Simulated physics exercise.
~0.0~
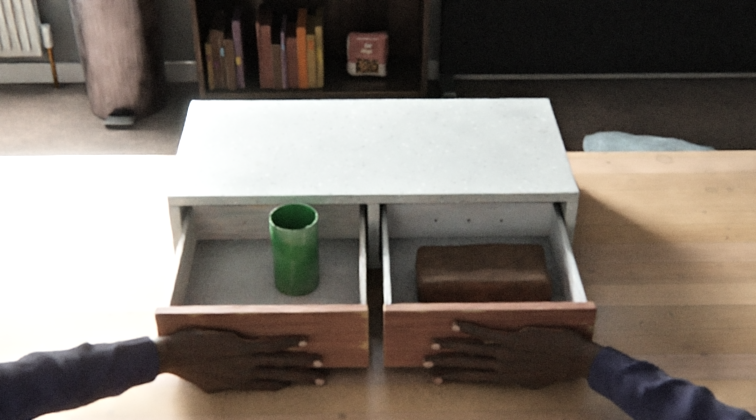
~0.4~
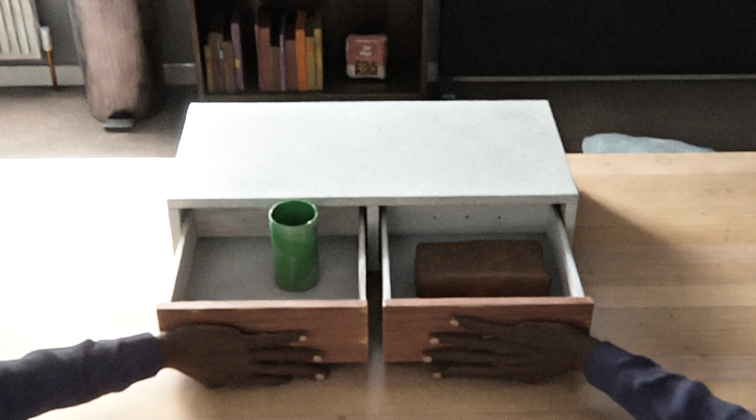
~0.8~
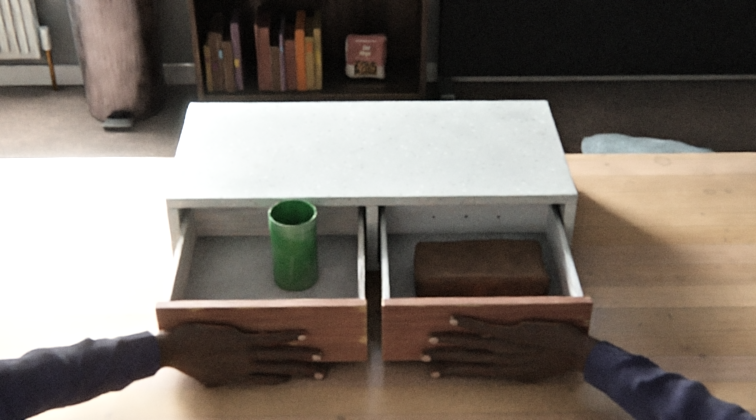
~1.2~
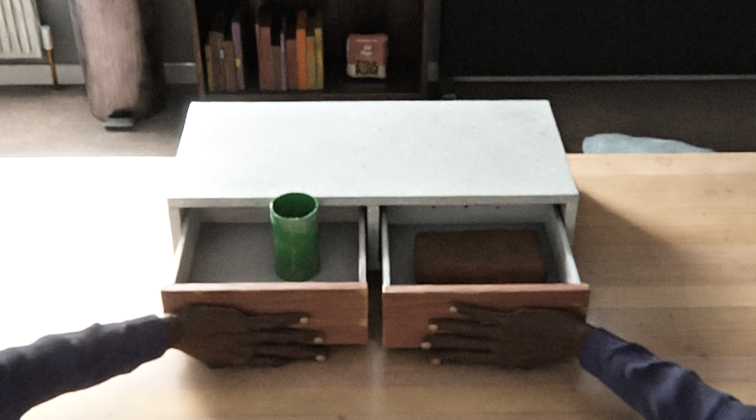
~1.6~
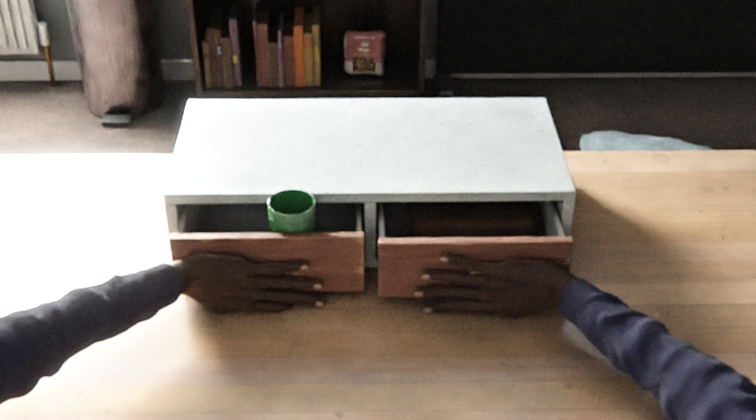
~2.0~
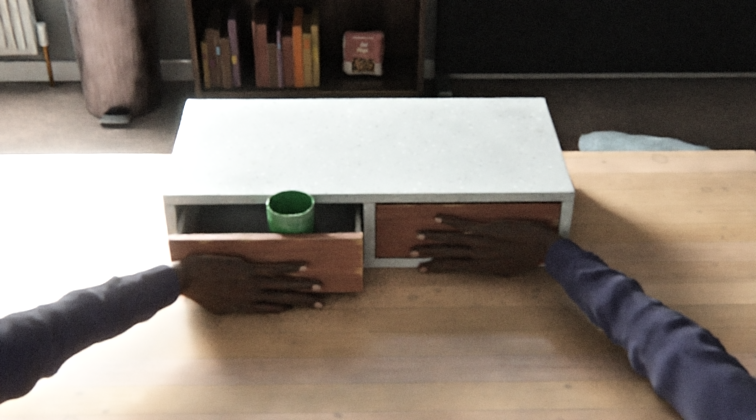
Two hands pushed in the open drawers of a low, pale cabinet, the left holding an upright green beaker and the right a brown loaf; the right drawer closed fully, while the left stayed partly open with the beaker poking up at the cabinet's front edge.
